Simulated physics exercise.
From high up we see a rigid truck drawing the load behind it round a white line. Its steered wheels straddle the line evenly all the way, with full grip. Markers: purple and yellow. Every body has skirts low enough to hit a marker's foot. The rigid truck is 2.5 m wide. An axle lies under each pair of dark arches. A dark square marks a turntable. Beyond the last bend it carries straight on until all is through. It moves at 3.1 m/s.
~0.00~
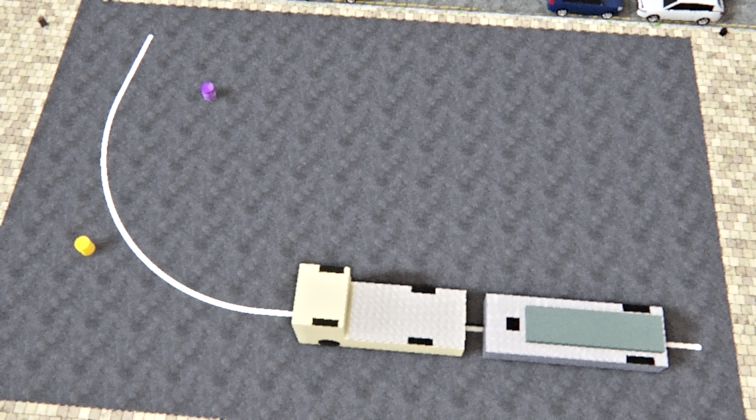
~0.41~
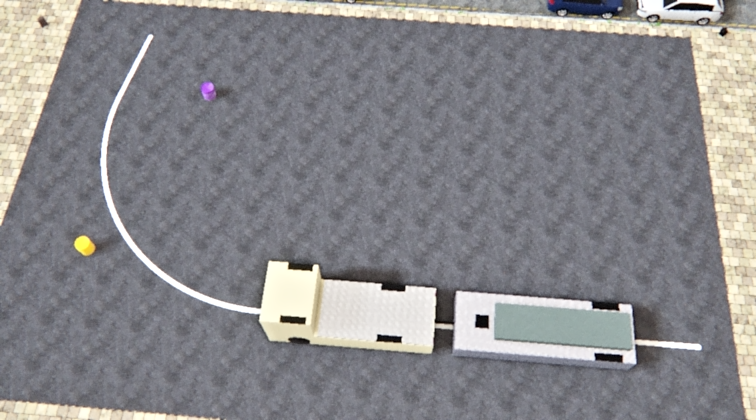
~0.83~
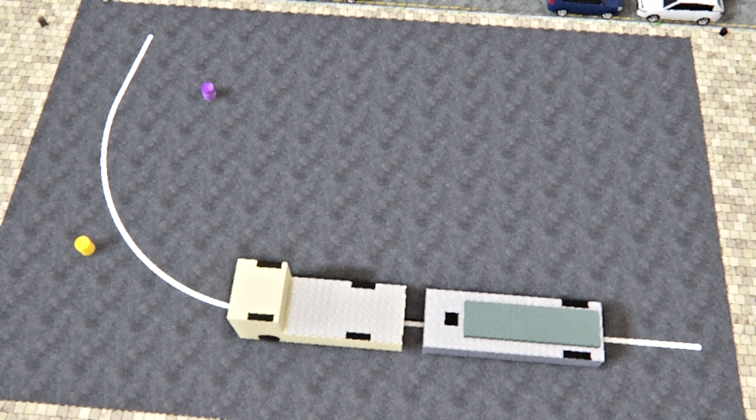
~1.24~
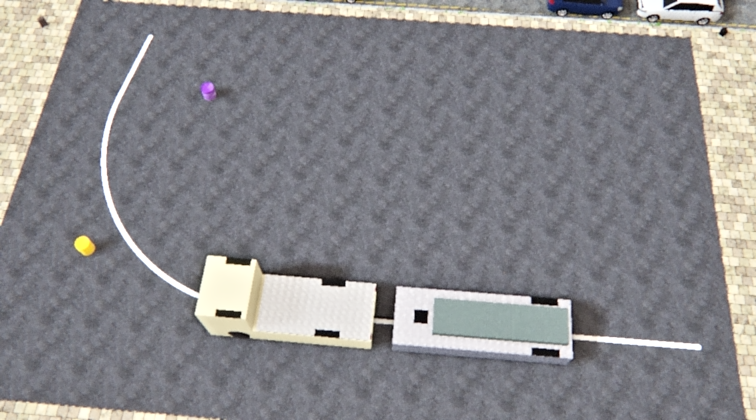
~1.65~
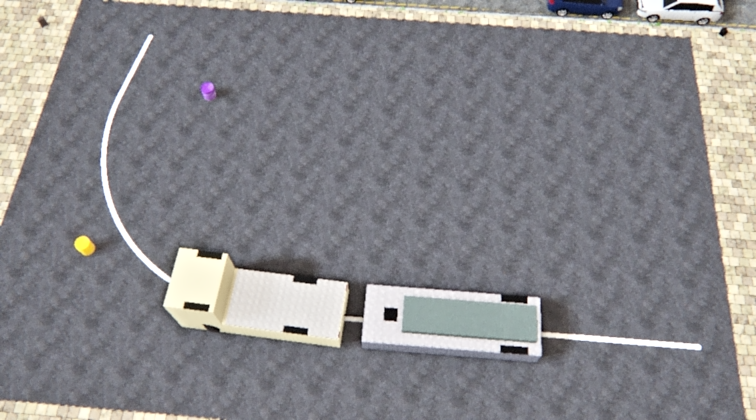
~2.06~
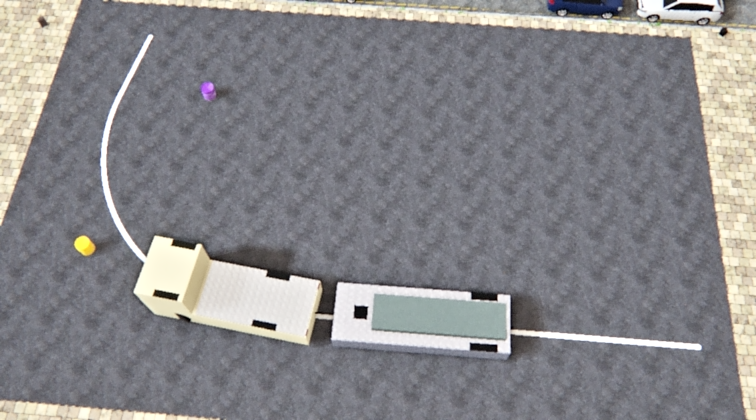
On a dark paved area seen from above, a cream truck pulling a grey trailer rolled left along a white line, then began turning gently upward into the curve, nearing a yellow marker.
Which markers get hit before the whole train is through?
Purple is missed. Yellow gets struck.
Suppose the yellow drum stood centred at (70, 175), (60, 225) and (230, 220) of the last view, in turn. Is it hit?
First struck, second clear, third clear.
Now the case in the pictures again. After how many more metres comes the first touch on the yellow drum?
About 4.0 m.
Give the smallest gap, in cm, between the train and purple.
Purple 140.
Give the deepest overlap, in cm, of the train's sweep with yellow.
Yellow 30.
After 3.4 s, the last axle is at (392, 314) of the last picture, on the line; the rigid truck has hit yellow.
After 4.1 s, the last axle is at (344, 307) of the last picture, 15 cm off the line.
After 6.1 s, the last axle is at (227, 268) of the last picture, 130 cm off the line.
After 10.4 s, the last axle is at (146, 81) of the last picture, 160 cm off the line; purple has been passed with 140 cm to spare.
After 12.2 s, the last axle is out of the picture, 60 cm off the line; 1 of 2 struck in all.
